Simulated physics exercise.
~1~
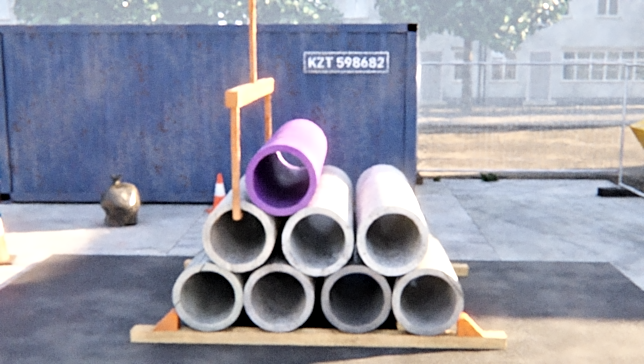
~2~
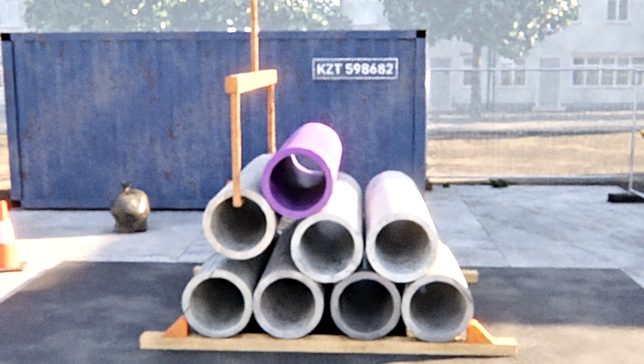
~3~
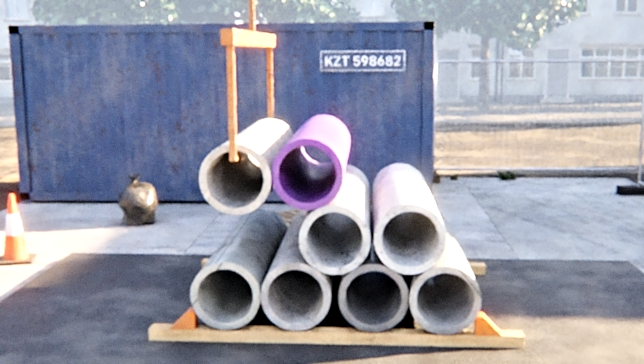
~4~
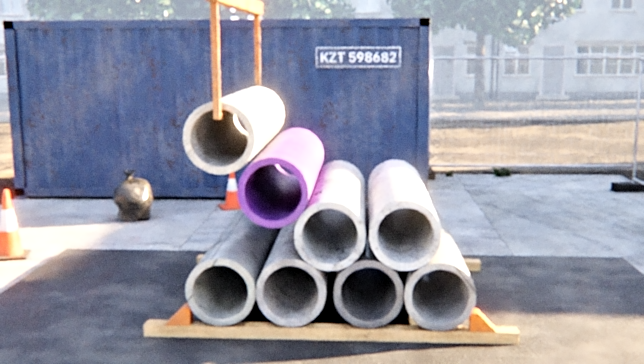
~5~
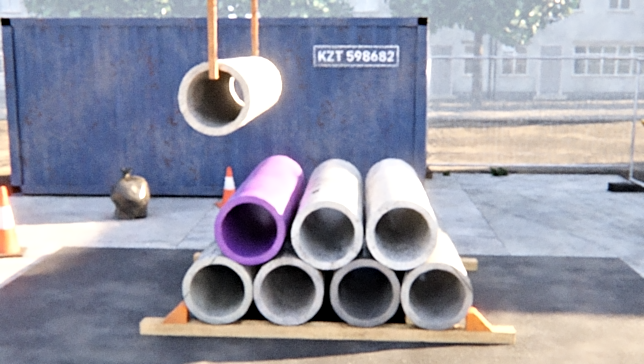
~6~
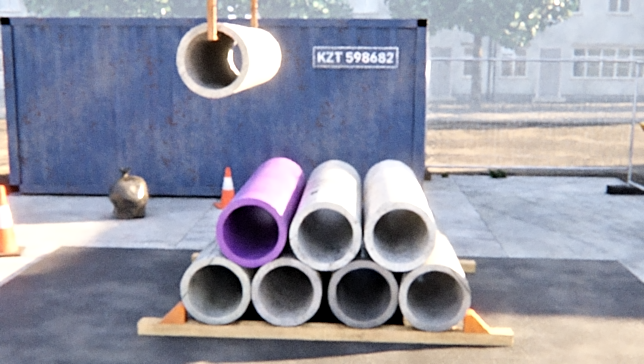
An orange lifting beam raised a concrete pipe from the left of the stack's middle row, nudging the purple pipe on top a little to the right, before the purple one rolled down left into the gap and settled as the lifted pipe kept rising.
